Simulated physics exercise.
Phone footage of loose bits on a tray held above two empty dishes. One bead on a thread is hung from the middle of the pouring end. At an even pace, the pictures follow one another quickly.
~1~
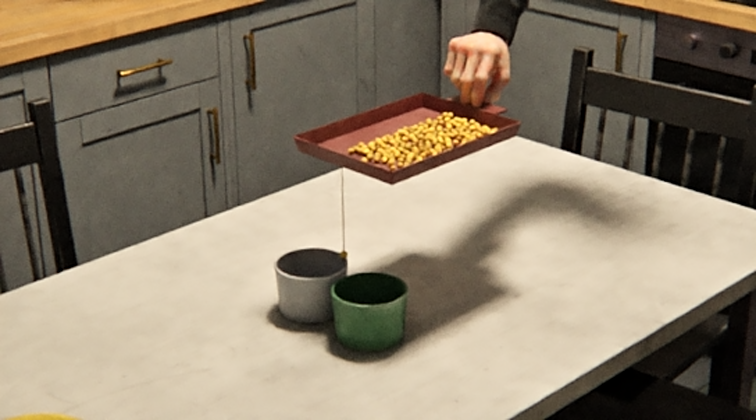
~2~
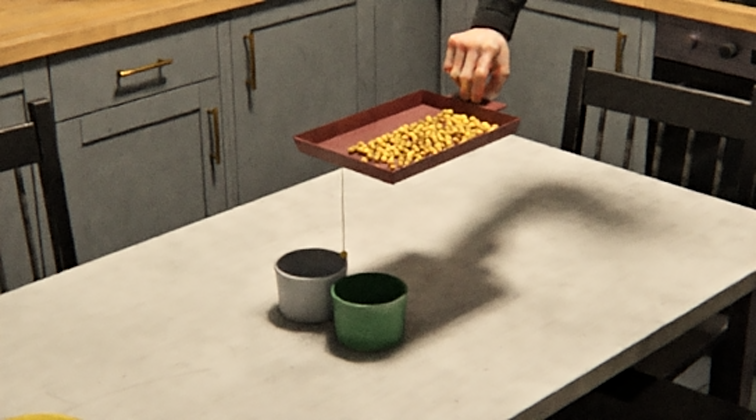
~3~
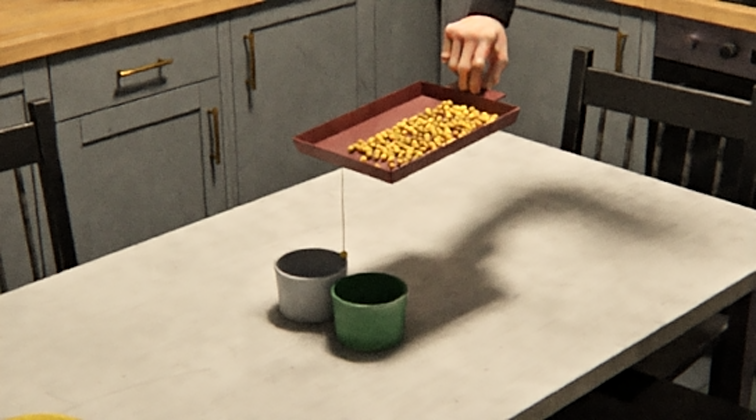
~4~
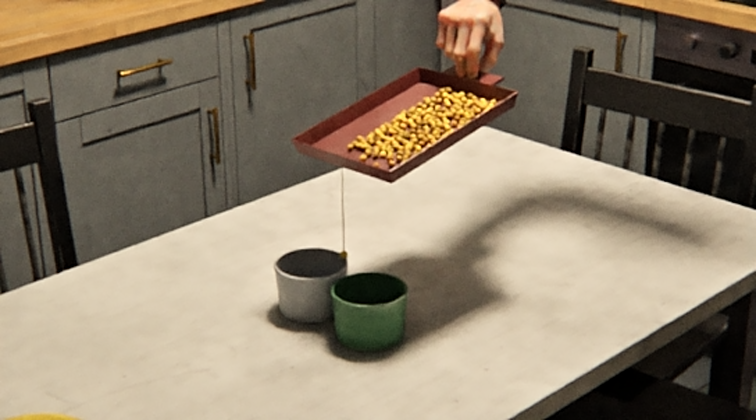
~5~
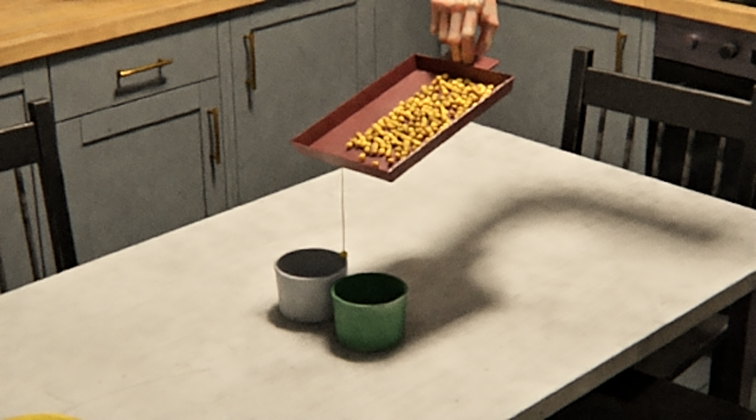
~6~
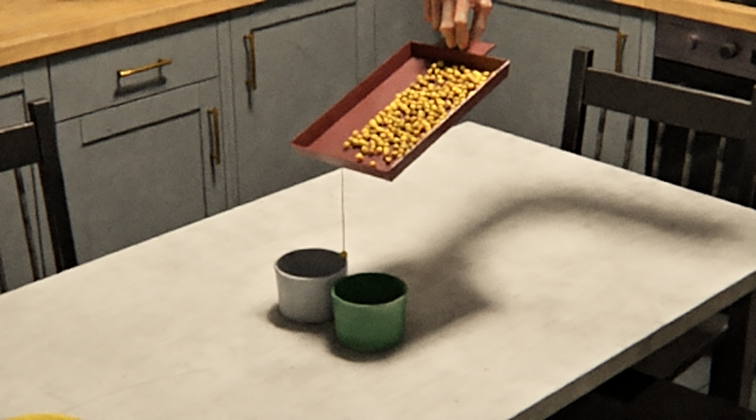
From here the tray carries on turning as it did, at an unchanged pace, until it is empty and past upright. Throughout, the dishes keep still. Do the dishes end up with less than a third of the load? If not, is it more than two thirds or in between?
The catch totals from the one-third mark to the two-thirds mark.
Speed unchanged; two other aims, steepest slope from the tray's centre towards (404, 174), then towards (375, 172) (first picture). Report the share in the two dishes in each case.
Roughly 70 percent, then 80 percent.
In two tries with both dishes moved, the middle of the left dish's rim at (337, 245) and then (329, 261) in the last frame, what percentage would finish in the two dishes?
Around 0 % followed by around 20 %.
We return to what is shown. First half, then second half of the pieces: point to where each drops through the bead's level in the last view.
Roughly at (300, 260) first, and then at (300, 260).
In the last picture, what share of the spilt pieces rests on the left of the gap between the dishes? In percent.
Around 100 percent of the pieces.
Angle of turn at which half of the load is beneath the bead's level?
About 115 degrees.
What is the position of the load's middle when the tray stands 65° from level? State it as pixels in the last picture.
Around (341, 150).
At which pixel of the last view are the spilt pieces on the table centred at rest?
Estimated middle: Around (259, 334).
Soon after the last picture, tray tipped steeply; nearly all on the tray; a small part in the air.
A little later, tray tipped past a quarter turn; about two thirds on the tray; a stray few in the right dish; a small part in the left dish; about a quarter outside both; about a quarter in the air.
Later still, tray tipped past a quarter turn; a small part in the right dish; about a third in the left dish; about half outside both.
At rest, tray tipped past a quarter turn; a small part in the right dish; about a third in the left dish; about half outside both.
